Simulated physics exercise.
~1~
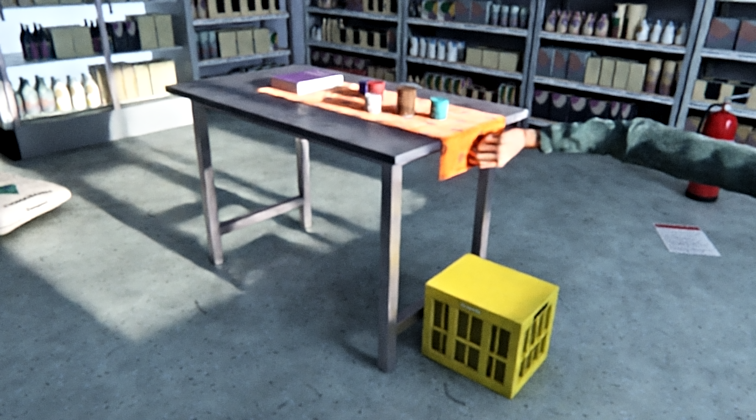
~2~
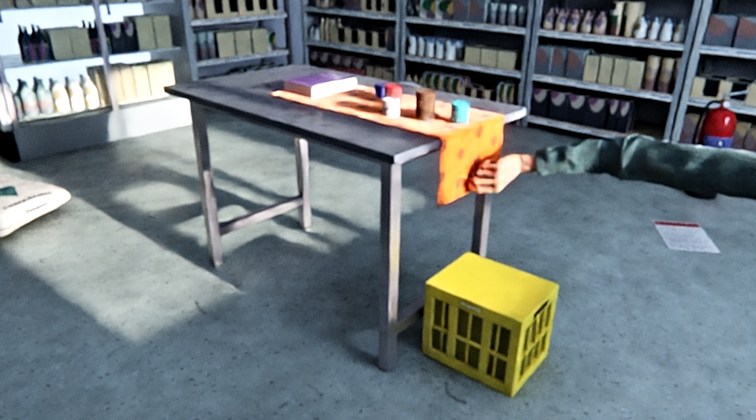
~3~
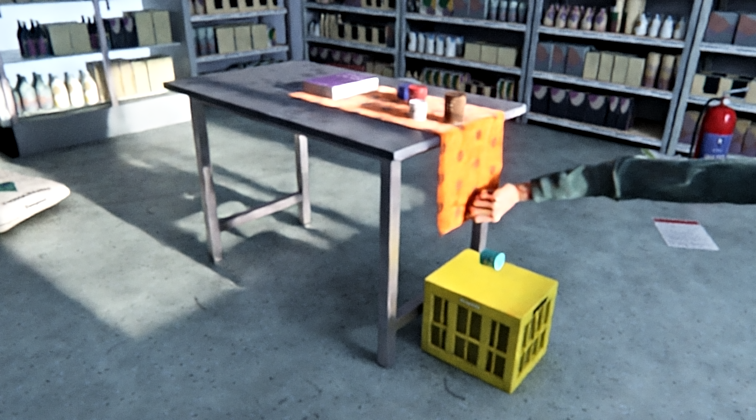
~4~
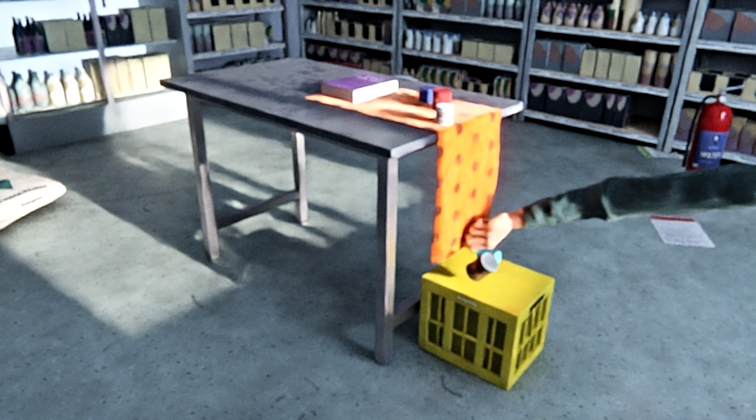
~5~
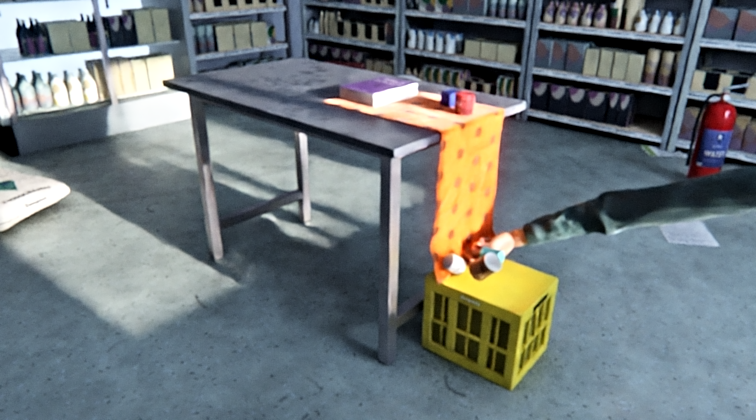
In this clip, a hand slowly pulls an orange runner down off a table holding a book and small containers, and the turquoise, brown and white ones drop in turn onto the yellow crate below, while the red and blue ones and the book remain on the table.
